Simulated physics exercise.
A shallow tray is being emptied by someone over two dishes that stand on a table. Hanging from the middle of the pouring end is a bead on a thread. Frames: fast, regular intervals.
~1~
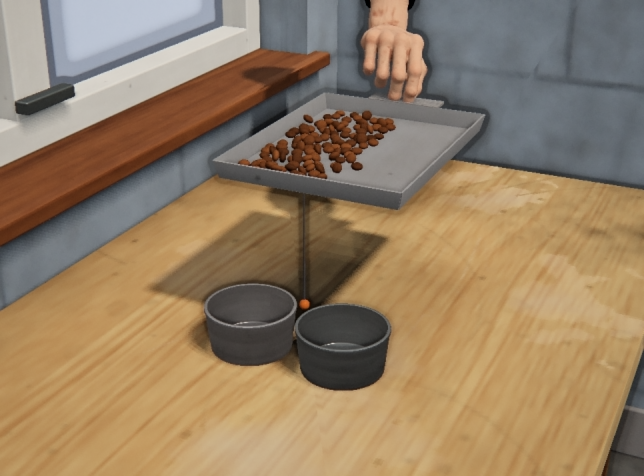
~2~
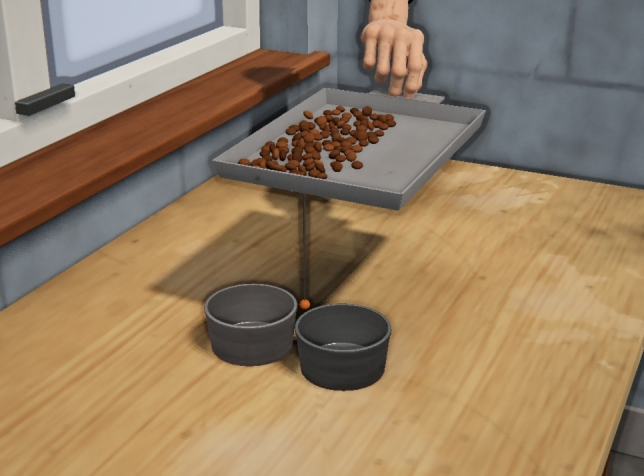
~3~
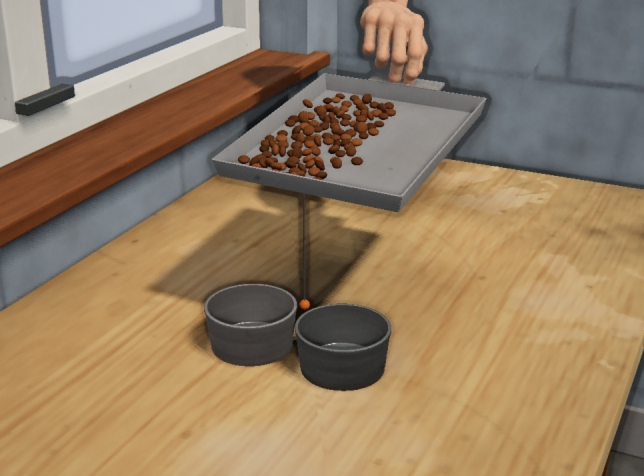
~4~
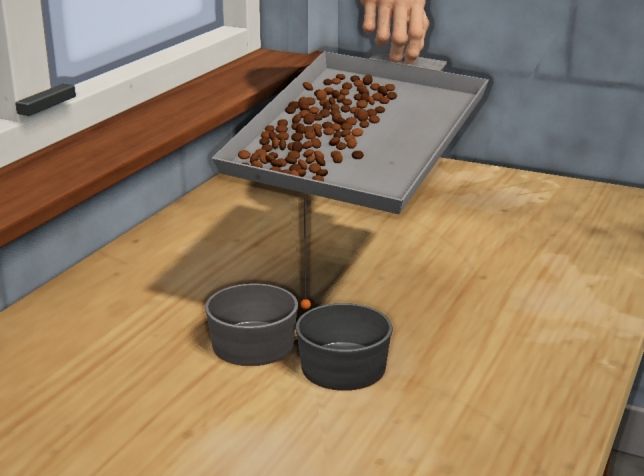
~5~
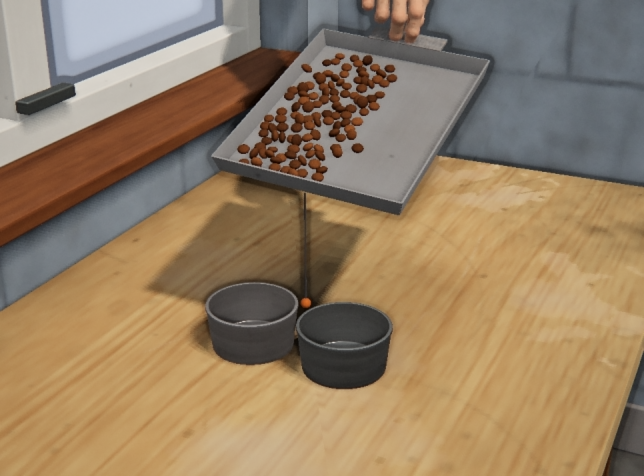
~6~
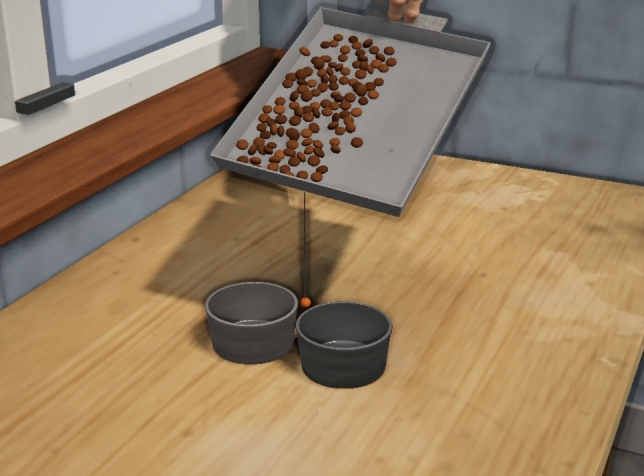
In this clip, a hand raises the far end of a shallow grey tray holding small brown pieces, steadily steepening it above two dark dishes on a wooden table, while the pieces stay on the tray and an orange bead hangs below.
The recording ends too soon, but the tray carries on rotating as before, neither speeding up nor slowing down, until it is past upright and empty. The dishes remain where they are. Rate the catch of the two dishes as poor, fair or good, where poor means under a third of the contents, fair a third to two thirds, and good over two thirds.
The catch is poor.
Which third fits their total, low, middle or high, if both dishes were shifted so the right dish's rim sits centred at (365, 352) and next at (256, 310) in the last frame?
Try one: Over two thirds. Try two: Under a third.
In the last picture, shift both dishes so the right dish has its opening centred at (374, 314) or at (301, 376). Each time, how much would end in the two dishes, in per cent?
0 per cent the first time, 20 per cent the second time.
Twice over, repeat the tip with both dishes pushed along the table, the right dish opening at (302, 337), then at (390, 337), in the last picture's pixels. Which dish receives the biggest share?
First try, the dish at right; second try, the dish at right.
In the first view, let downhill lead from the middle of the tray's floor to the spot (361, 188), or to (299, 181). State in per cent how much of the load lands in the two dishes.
Near 30 % and 30 %.
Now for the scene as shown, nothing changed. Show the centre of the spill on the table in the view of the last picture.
(342, 414), about.
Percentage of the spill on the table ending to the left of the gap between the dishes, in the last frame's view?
About 30 per cent.
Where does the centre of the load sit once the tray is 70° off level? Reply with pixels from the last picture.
Look about (318, 183) in the last picture.
Soon after the last picture, tray tipped steeply; nearly all on the tray; a small part in the air.
A little later, tray tipped past a quarter turn; a stray few on the tray; a small part in the right dish; about two thirds outside both; about a quarter in the air.
Later still, tray tipped past a quarter turn; about a quarter in the right dish; most outside both.
At rest, tray tipped past a quarter turn; about a quarter in the right dish; none in the left dish; most outside both.
